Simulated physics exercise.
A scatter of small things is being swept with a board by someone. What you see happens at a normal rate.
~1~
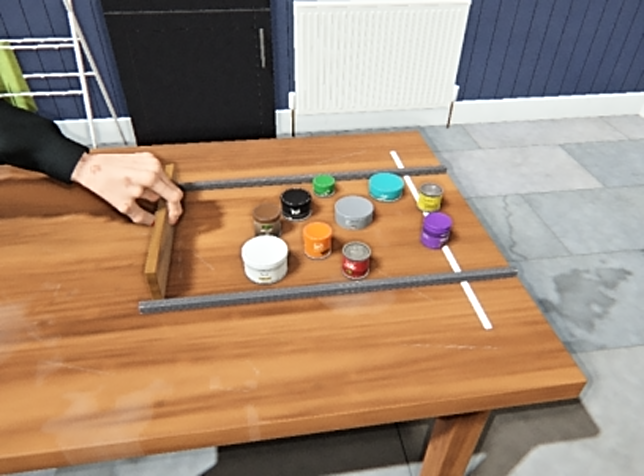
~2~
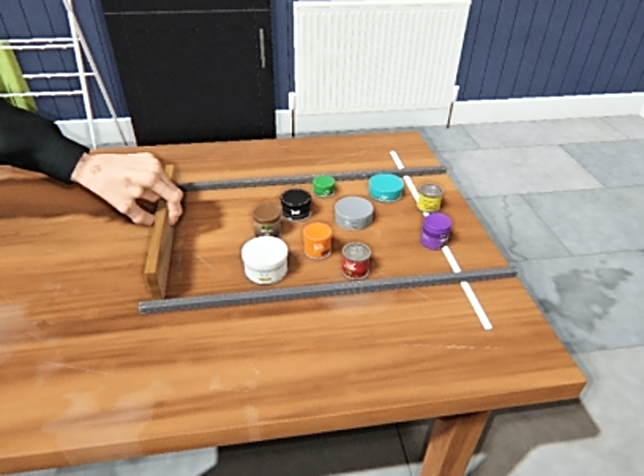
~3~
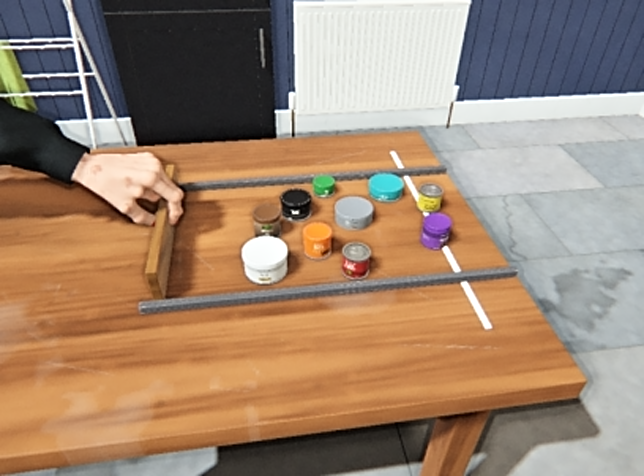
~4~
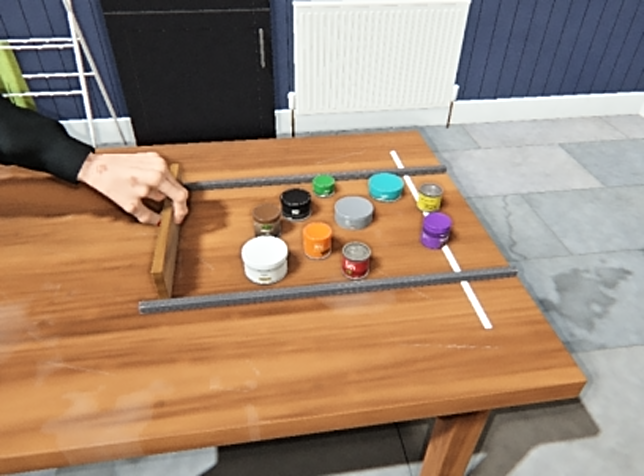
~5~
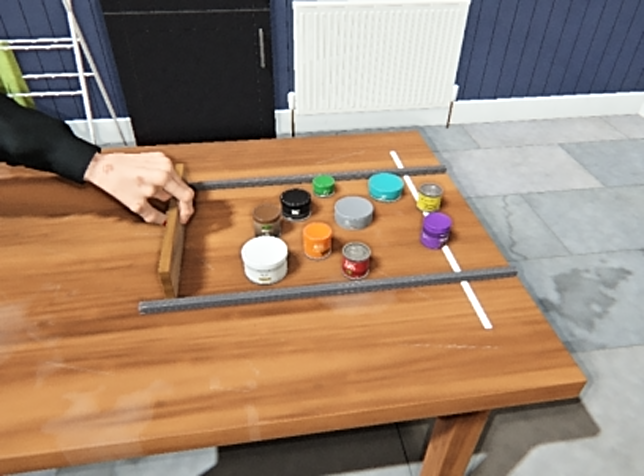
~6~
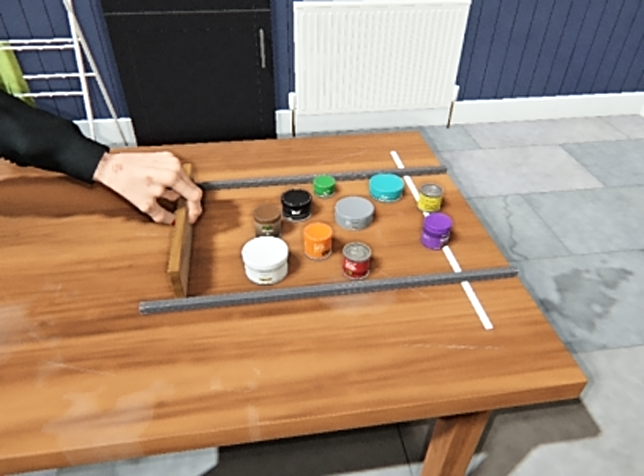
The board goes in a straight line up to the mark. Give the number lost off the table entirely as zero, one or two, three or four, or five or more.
Lost off the table: One or two.
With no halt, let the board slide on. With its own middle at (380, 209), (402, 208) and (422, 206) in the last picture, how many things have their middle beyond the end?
It comes out as 0, then 0, then 1.
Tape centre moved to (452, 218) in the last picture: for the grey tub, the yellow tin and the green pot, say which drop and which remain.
In order, the grey tub goes off the edge, then the yellow tin goes off the edge, then the green pot keeps its spot.
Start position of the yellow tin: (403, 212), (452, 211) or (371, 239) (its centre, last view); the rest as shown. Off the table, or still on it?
Results in order - down; down; still up.
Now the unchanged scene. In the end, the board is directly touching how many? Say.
It's 4.
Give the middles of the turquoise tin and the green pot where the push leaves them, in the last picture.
You'll see the turquoise tin at (448, 181), with the green pot at (421, 178).
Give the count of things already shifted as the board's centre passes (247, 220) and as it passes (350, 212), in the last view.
The count is 1 at the first point and 7 at the second.
A little later, none off yet; yellow tin at rest near (430, 198); purple tub at rest near (436, 231); turquoise tin at rest near (386, 188).
Next, none off yet; yellow tin shifted about its own width near (447, 196); purple tub moving near (442, 230); turquoise tin shifted about its own width near (410, 185).
When it is over, the number that fall off is one or two; down, yellow tin.
